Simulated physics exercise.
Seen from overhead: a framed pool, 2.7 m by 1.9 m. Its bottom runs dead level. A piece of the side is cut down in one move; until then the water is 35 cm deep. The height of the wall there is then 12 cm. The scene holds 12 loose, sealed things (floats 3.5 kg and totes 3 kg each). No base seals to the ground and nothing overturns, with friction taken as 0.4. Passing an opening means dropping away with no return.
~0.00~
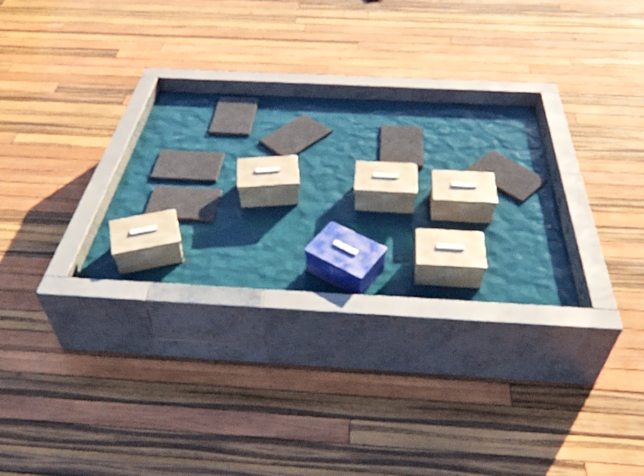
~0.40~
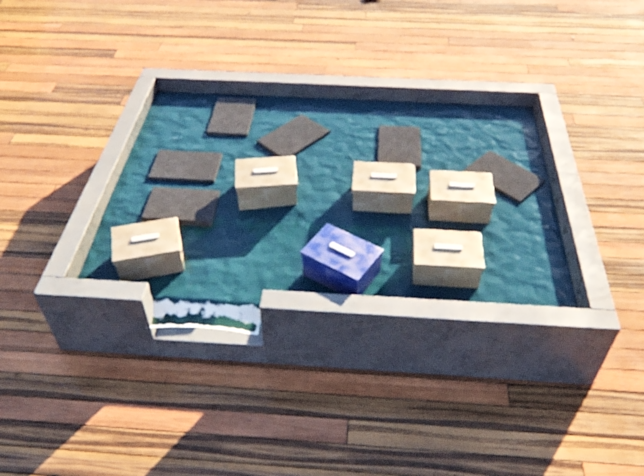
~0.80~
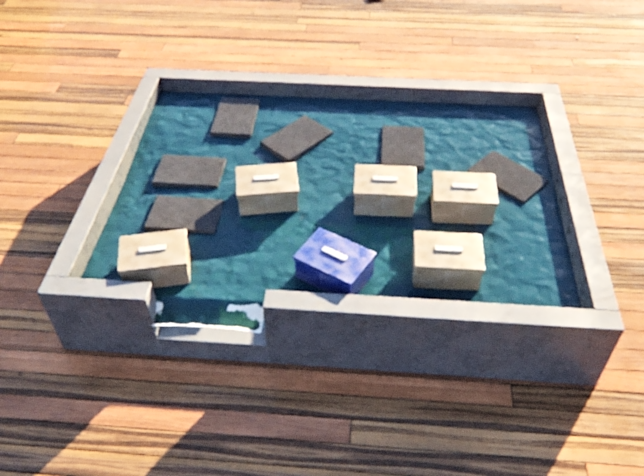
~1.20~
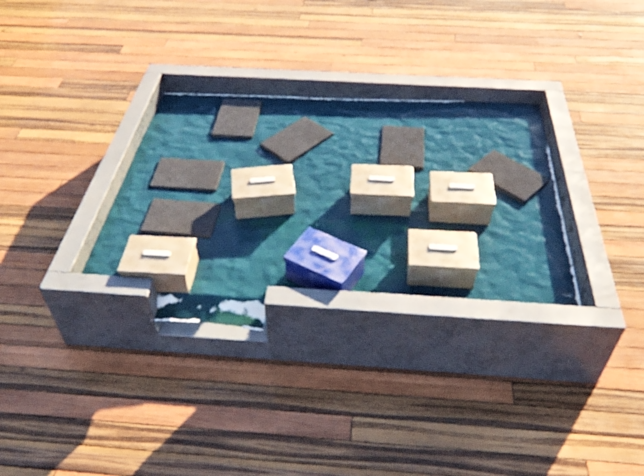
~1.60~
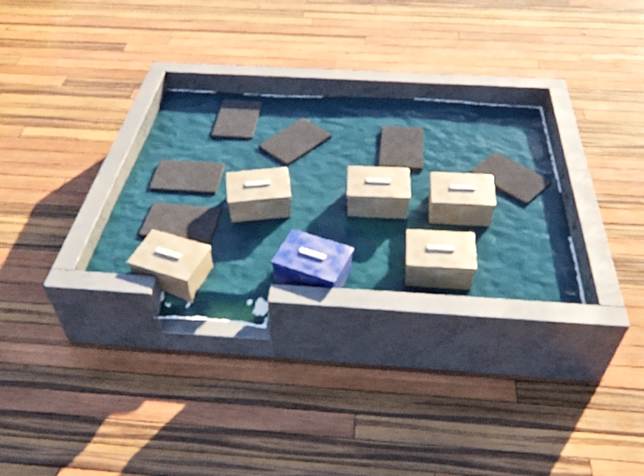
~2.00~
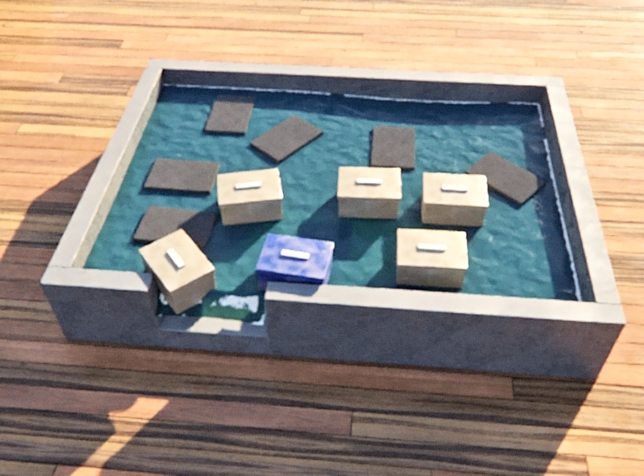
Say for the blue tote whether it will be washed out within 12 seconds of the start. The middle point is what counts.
Result - blue tote is washed out.
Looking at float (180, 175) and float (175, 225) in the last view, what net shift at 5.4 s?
Log: Item 1 at 40 cm, item 2 gone out.
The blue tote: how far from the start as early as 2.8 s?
Shift by then: About 40 cm.
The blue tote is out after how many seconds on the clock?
Around 3.5 seconds.
After 2.8 s the blue tote is near (265, 261), 0.4 m from its start, afloat; 1 of 12 are out; 11 afloat.
After 5.4 s the blue tote has gone out; 3 of 12 are out; 9 afloat.
After 8.0 s the blue tote has gone out; 3 of 12 are out; 9 afloat.
After 12.0 s the blue tote has gone out; 5 of 12 are out; 7 afloat.
